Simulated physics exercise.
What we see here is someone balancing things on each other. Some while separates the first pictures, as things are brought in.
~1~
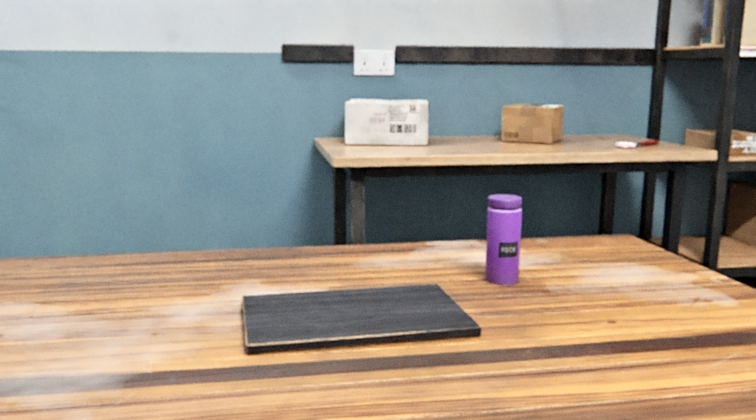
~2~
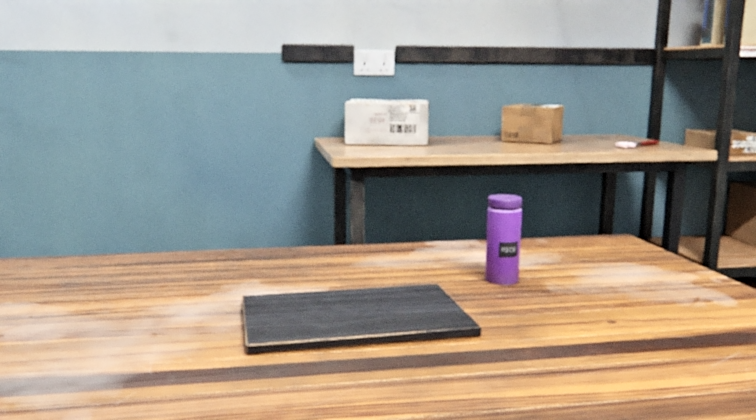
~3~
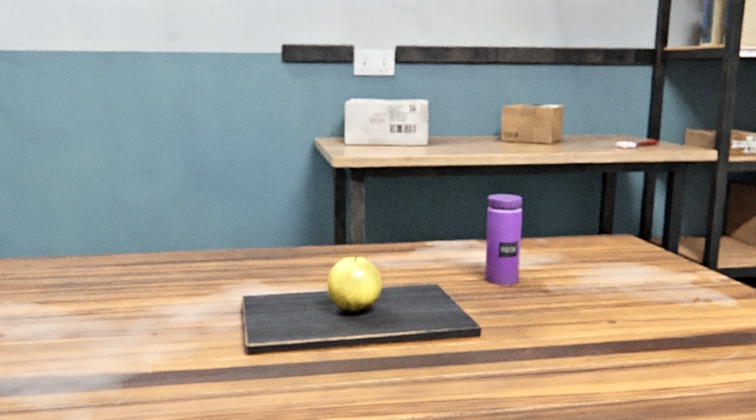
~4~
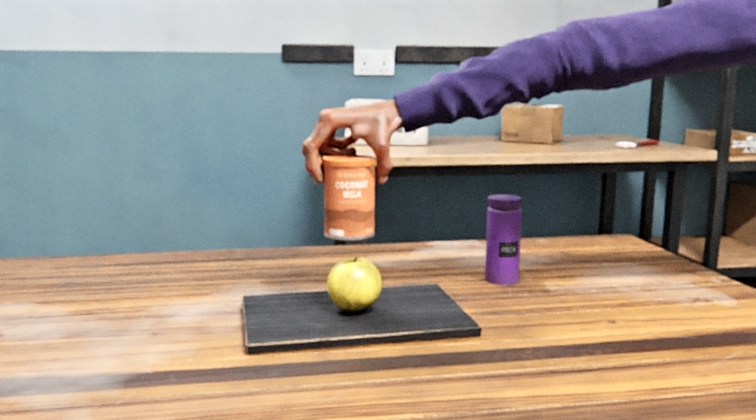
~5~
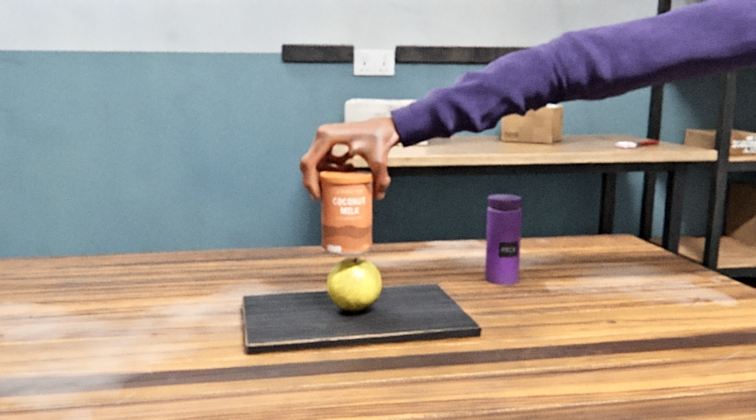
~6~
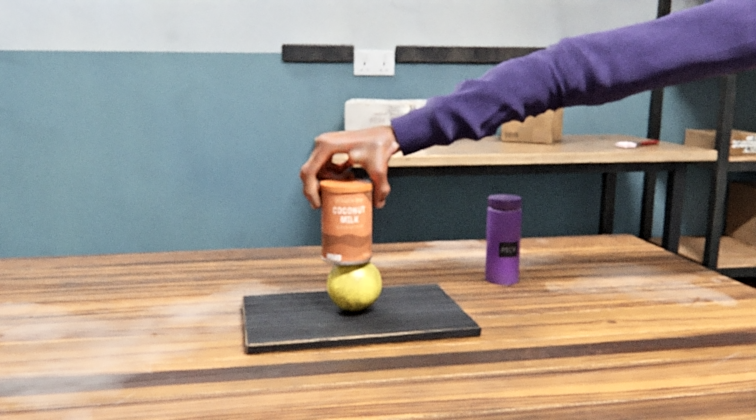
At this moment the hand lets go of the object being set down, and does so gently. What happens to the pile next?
The pile collapses.
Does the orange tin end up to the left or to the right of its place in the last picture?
Off leftwards in the picture.
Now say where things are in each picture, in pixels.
In the first frame, the last thing is not in view yet; black board (354, 315).
In the second frame, the last thing is not in view yet.
In the third frame, the last thing is not in view yet; purple jar (503, 239).
In the fourth frame, coming down; orange tin (349, 196); black board (354, 315).
In the fifth frame, coming down; orange tin (347, 212); yellow apple (354, 284).
In the sixth frame, set down, still held; orange tin (347, 221); purple jar (503, 239).
Then, 0.50 s on from there, orange tin now fallen.
Then, 0.70 s on from there, things are still on the move.
In the end, fallen, orange tin; the other 3 unmoved. At the end, from the last picture's camera, orange tin near (226, 304). The pile comes apart.
